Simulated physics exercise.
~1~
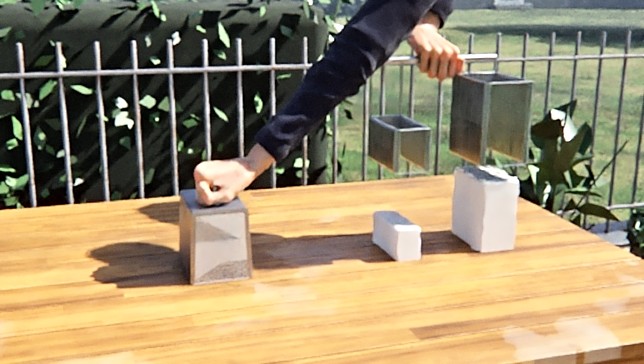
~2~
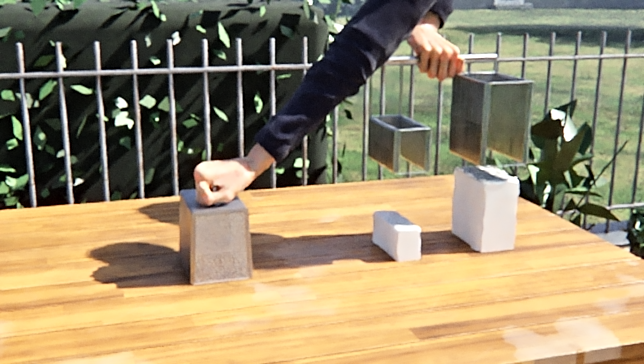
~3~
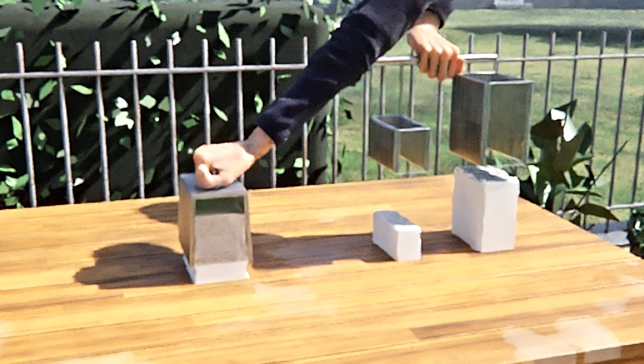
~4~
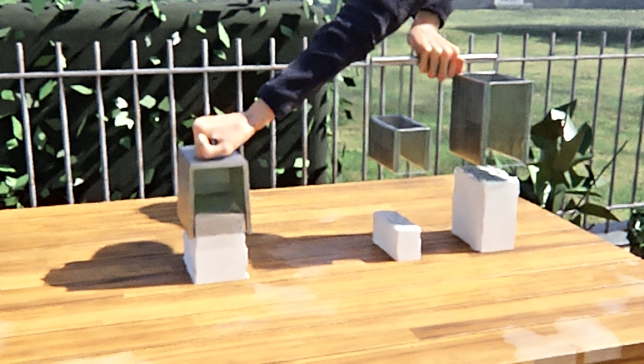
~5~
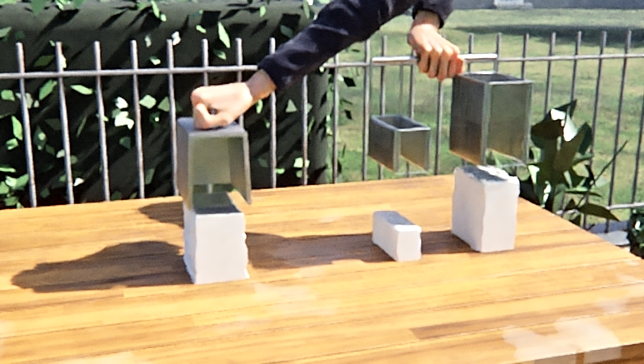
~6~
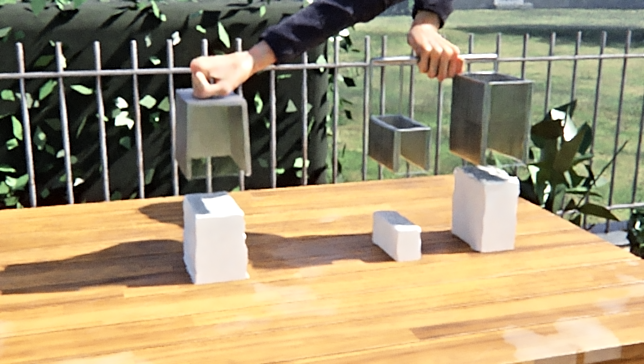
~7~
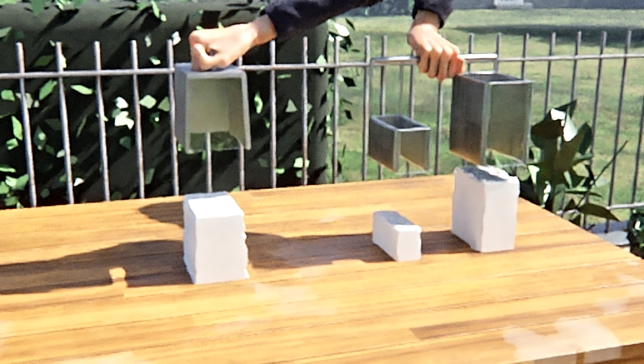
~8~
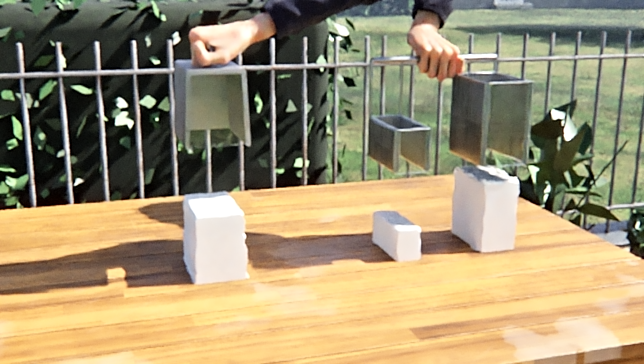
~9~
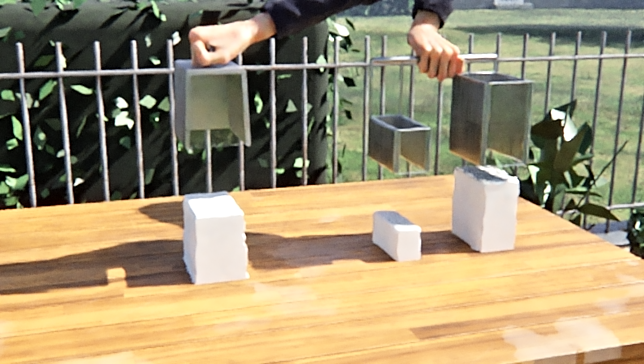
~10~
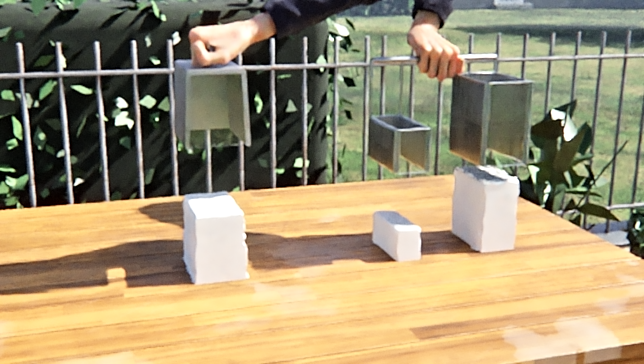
A hand grips a grey metal tin standing upside down on the left of a sunlit wooden table, seen from a fixed, slightly raised view. Behind are a metal railing, dark leafy shrubs and green grass. At the right, another hand holds a taller tin above a white block, with a small tin near the railing and a smaller white block below. After a brief stillness, the left tin lifts straight up, uncovering a white block. It clears the top and stops above, while the block stays upright and nearly whole, its shadow stretching left.
